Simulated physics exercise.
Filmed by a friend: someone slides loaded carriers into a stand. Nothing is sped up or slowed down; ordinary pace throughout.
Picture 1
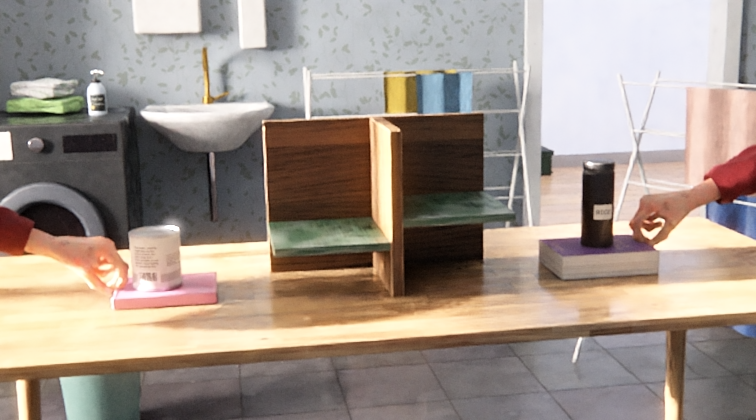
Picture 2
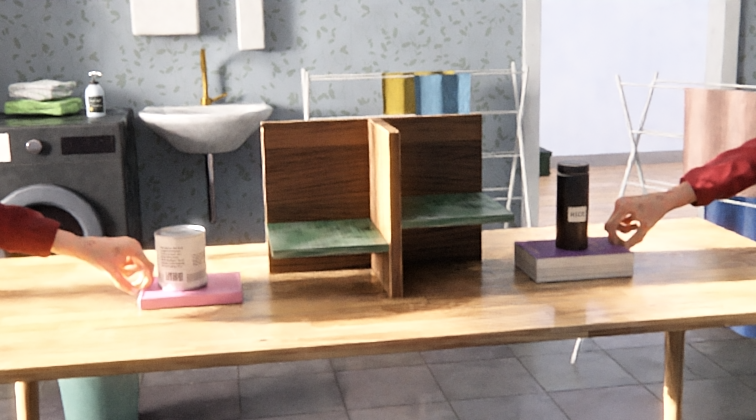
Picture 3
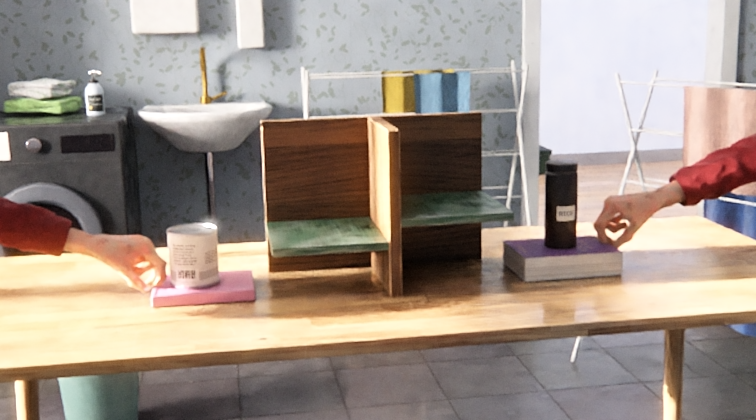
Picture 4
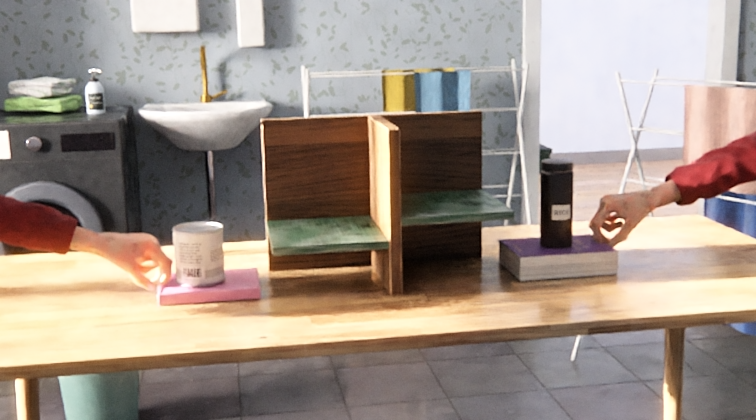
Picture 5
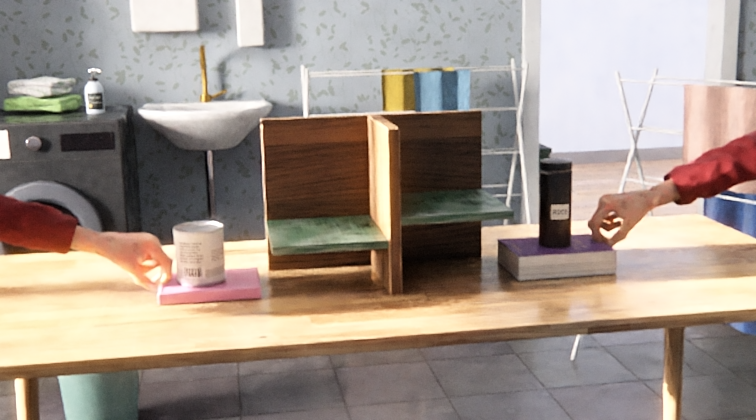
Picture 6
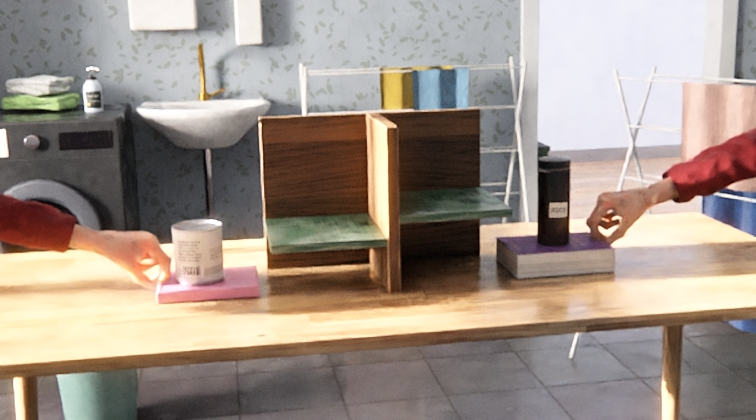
Two red-sleeved hands push loaded blocks inward across a wooden table, seen from the front in a laundry room with a washing machine, sink and drying racks. A white pot rides a pink block at left, a black jar a purple-topped book at right, flanking a brown stand with green shelves. Both slide toward the stand, then slow until they barely move, while the view shifts very slightly.
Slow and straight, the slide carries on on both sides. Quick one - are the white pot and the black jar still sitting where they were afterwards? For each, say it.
In order: The white pot is hit. The black jar is hit.
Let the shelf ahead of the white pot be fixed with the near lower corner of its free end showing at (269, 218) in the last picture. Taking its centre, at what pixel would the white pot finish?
It comes to a stop at (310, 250).
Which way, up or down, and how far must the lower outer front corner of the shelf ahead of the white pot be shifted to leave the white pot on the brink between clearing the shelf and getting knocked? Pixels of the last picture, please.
About 20 pixels up.
Then, 1.32 s after the last picture, white pot tipped 12° from how it was near (244, 249); black jar pushed back on its carrier near (512, 204).
Then, 2.16 s after the last picture, white pot tipped 22° from how it was near (247, 254); black jar tipped 26° from how it was near (515, 204).
Then, 2.38 s after the last picture, white pot tipped 20° from how it was near (247, 255); black jar on its side near (550, 241).
At rest, the white pot is knocked back, near (247, 255); the black jar is knocked back, near (582, 249).
